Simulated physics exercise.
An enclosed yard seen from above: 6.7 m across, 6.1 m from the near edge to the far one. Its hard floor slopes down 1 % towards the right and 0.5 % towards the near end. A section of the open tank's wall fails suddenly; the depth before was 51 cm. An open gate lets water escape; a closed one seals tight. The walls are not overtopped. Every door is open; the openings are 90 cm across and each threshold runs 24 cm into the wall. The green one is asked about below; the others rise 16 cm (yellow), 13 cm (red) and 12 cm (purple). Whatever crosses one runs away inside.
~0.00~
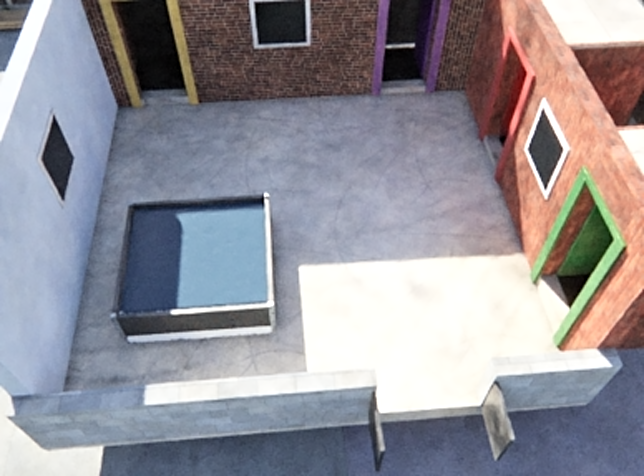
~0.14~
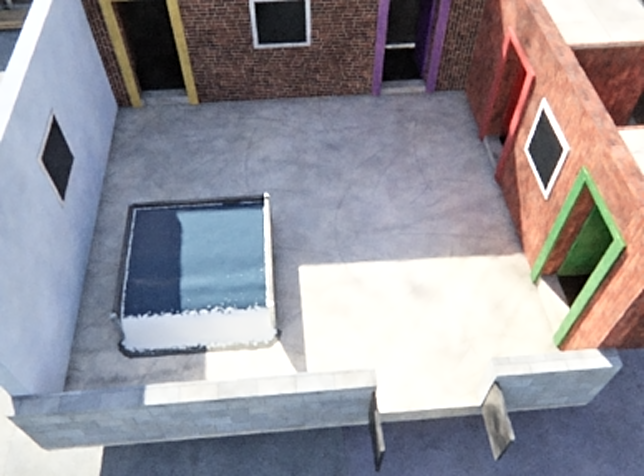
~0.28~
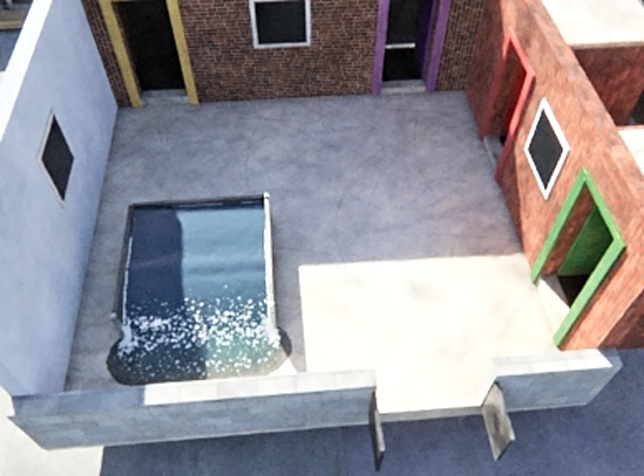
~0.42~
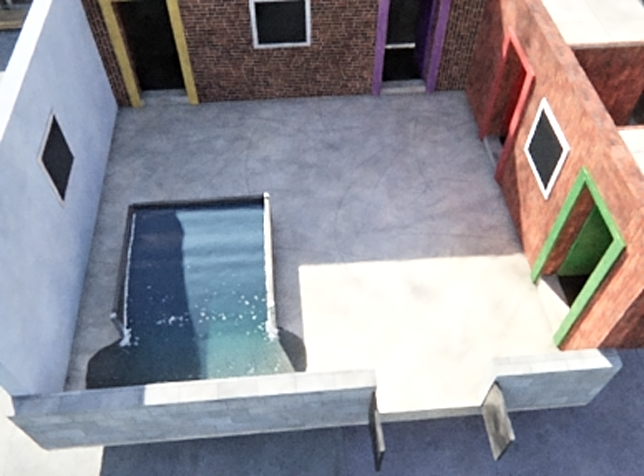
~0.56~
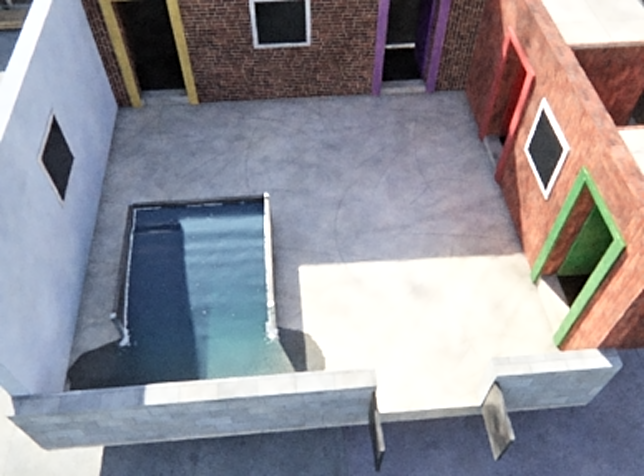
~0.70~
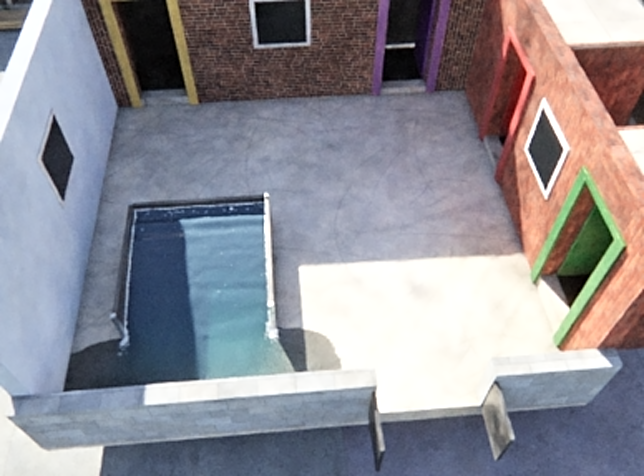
Water bursts through the near side of the open tank and spreads across the yard floor.
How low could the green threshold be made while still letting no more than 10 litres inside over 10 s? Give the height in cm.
Close to 14 cm is just enough.
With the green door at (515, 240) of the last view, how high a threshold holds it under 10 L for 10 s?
About 8.5 cm.
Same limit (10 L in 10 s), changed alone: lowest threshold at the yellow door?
Roughly 13.0 cm at yellow.
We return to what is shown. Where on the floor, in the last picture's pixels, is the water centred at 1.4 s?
Near (205, 326).
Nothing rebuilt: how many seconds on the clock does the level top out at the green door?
Around 3.0 s.
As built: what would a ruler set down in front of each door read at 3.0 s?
In cm: Yellow 0, red 0, purple 0, green 19.
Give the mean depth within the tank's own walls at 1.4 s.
Some 27 cm.
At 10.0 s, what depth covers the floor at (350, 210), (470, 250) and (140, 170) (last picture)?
About 4, 5 and 2 cm.
After 1.4 s water covers 10 % of the floor, deepest (44 cm) near (59, 420); it has not reached the green door.
After 3.0 s water covers 40 % of the floor, deepest (26 cm) near (59, 420); 19 cm at the green door, 0 litres in over its 23 cm threshold.
After 10.0 s water covers 85 % of the floor, deepest (11 cm) near (479, 161); 8 cm at the green door, 0 litres in over its 23 cm threshold.
At the green door as built, the water arrived by 2.5 s and peaked near 19 cm at 3.0 s.
With a threshold of 12 cm, 24 litres would have come in within the 10 s; with 16 cm, 4 litres. So under 10 litres takes about 14 cm.
